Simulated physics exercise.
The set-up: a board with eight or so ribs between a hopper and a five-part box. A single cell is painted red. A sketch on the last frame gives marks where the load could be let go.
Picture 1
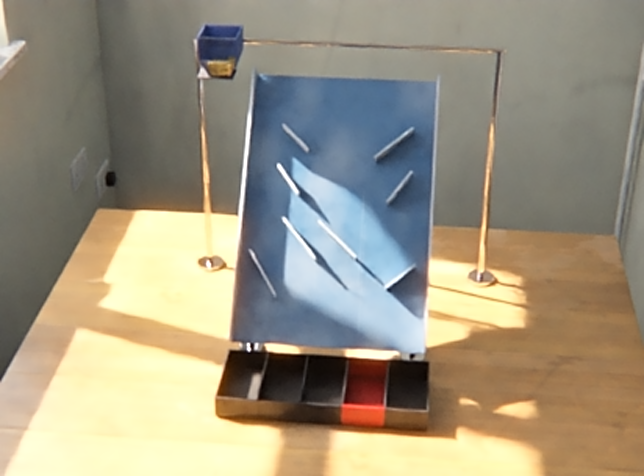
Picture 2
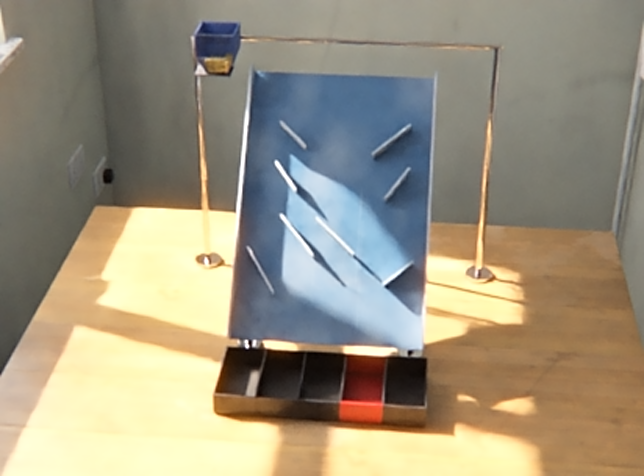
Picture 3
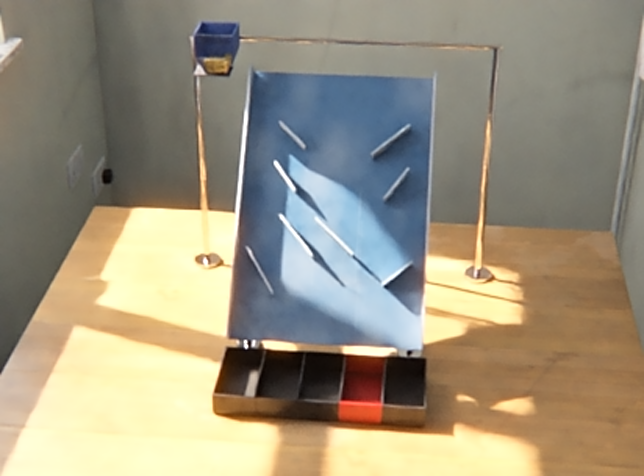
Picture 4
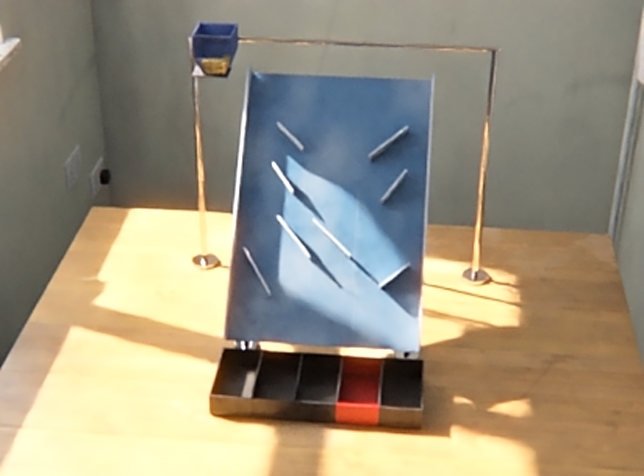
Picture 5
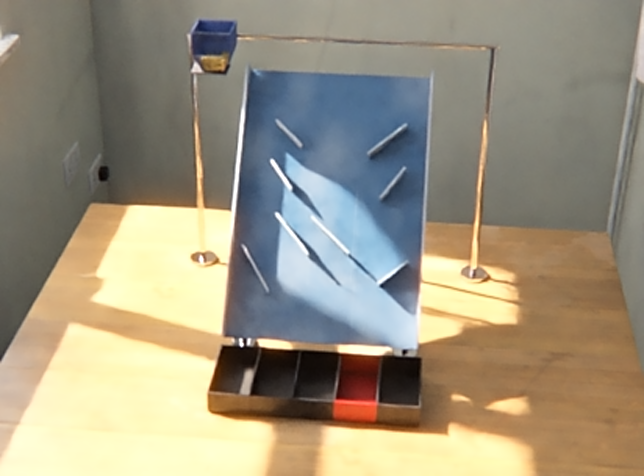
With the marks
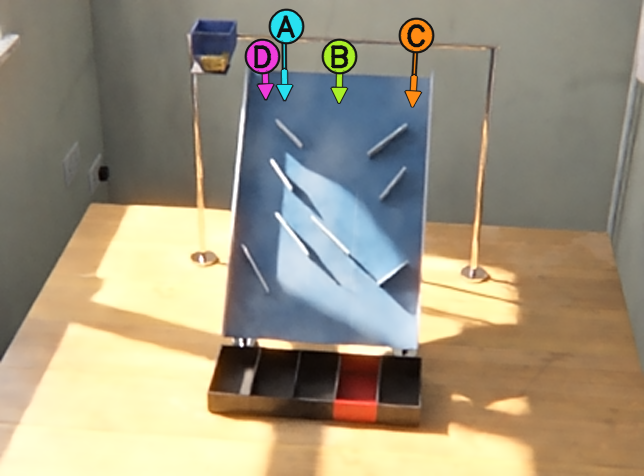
On a sunlit wooden table in a grey-walled room, a tilted blue board with short ribs stands between a small dark-blue hopper on a metal frame and a five-part tray with one red cell. The view drifts very slightly, while the hopper's yellowish contents, the board and the tray show no movement.
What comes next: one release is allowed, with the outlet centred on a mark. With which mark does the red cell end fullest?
Go for B.
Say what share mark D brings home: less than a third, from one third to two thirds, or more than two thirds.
Mark D gives less than a third.
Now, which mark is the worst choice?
D.
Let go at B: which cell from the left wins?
The fourth.
On the marked copy, mark A meets the board at (284, 94); mark B meets the board at (339, 97); mark C meets the board at (412, 100); mark D meets the board at (265, 93).
Choosing A, roughly a third in the red cell, roughly half in other cells, about a tenth outside the box.
Choosing B, roughly two thirds in the red cell, roughly a quarter in other cells, just a few outside the box.
Choosing C, roughly a third in the red cell, roughly half in other cells, about a tenth outside the box.
Choosing D, about a tenth in the red cell, the larger part in other cells, about a tenth outside the box.
